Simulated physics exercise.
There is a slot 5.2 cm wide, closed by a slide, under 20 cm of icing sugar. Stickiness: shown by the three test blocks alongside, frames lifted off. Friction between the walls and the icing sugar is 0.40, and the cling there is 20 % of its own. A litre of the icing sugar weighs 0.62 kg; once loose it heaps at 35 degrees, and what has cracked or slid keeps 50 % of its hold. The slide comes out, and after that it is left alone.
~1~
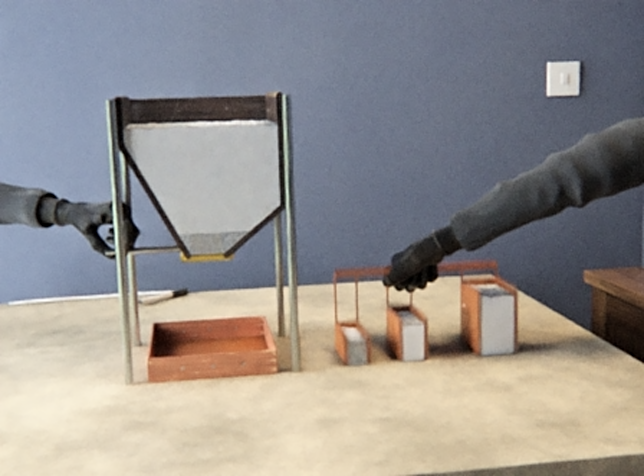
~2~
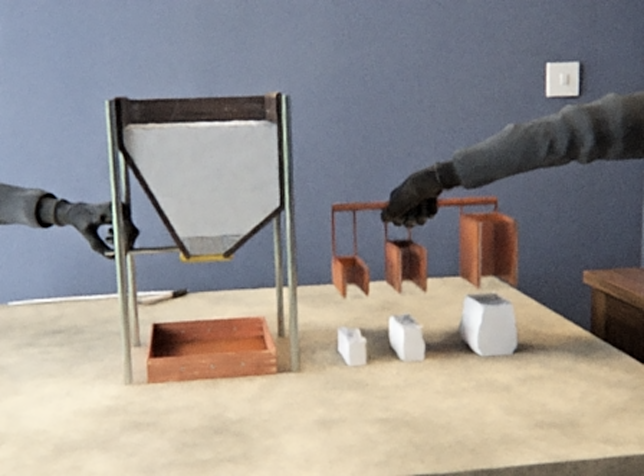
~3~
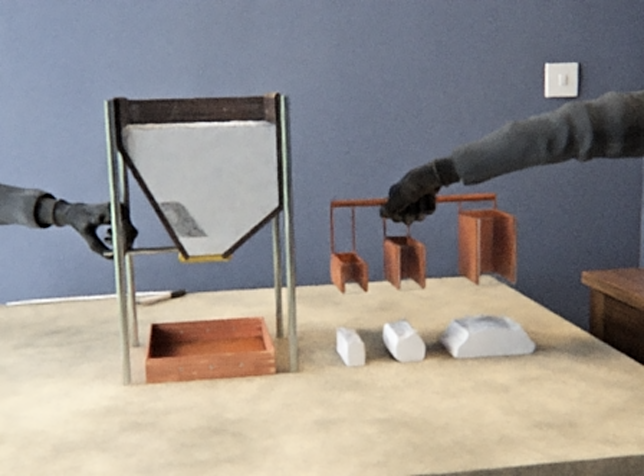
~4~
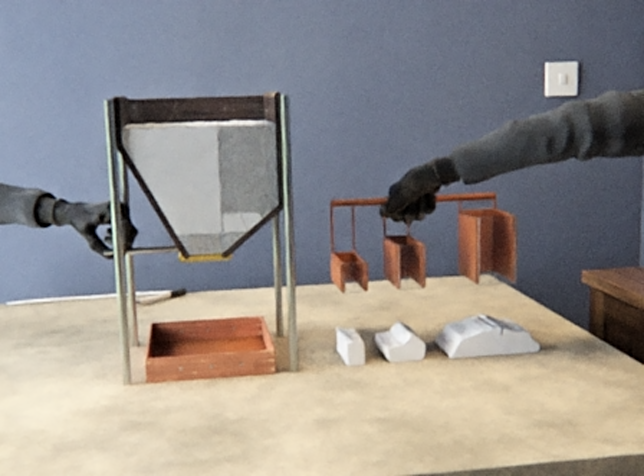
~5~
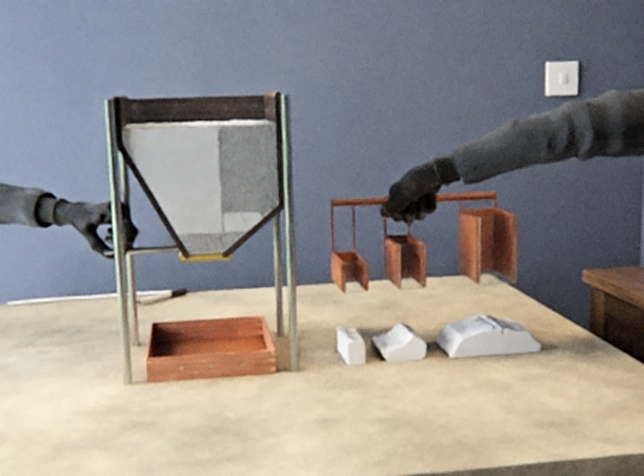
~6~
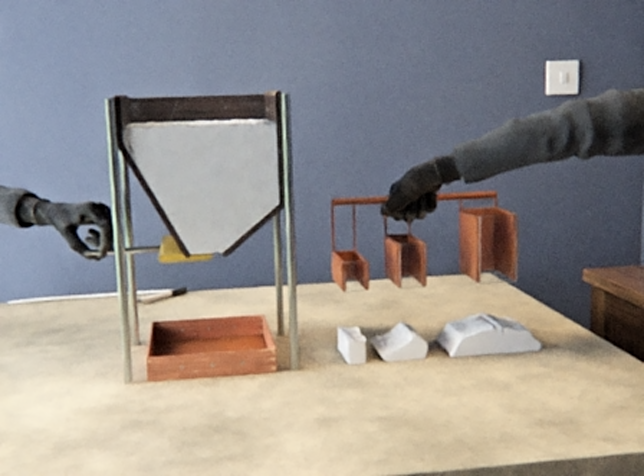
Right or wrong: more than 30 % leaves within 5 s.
Right, it drains.
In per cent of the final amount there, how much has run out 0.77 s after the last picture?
The figure is some 40 %.
Another 0.35 s on from the sixth picture, 8 % has run out.
Another 0.77 s on from the sixth picture, 36 % has run out.
Another 1.18 s on from the sixth picture, 65 % has run out.
Another 1.60 s on from the sixth picture, 91 % has run out.
Another 4.90 s on from the sixth picture, at the end, 100 % has run out.
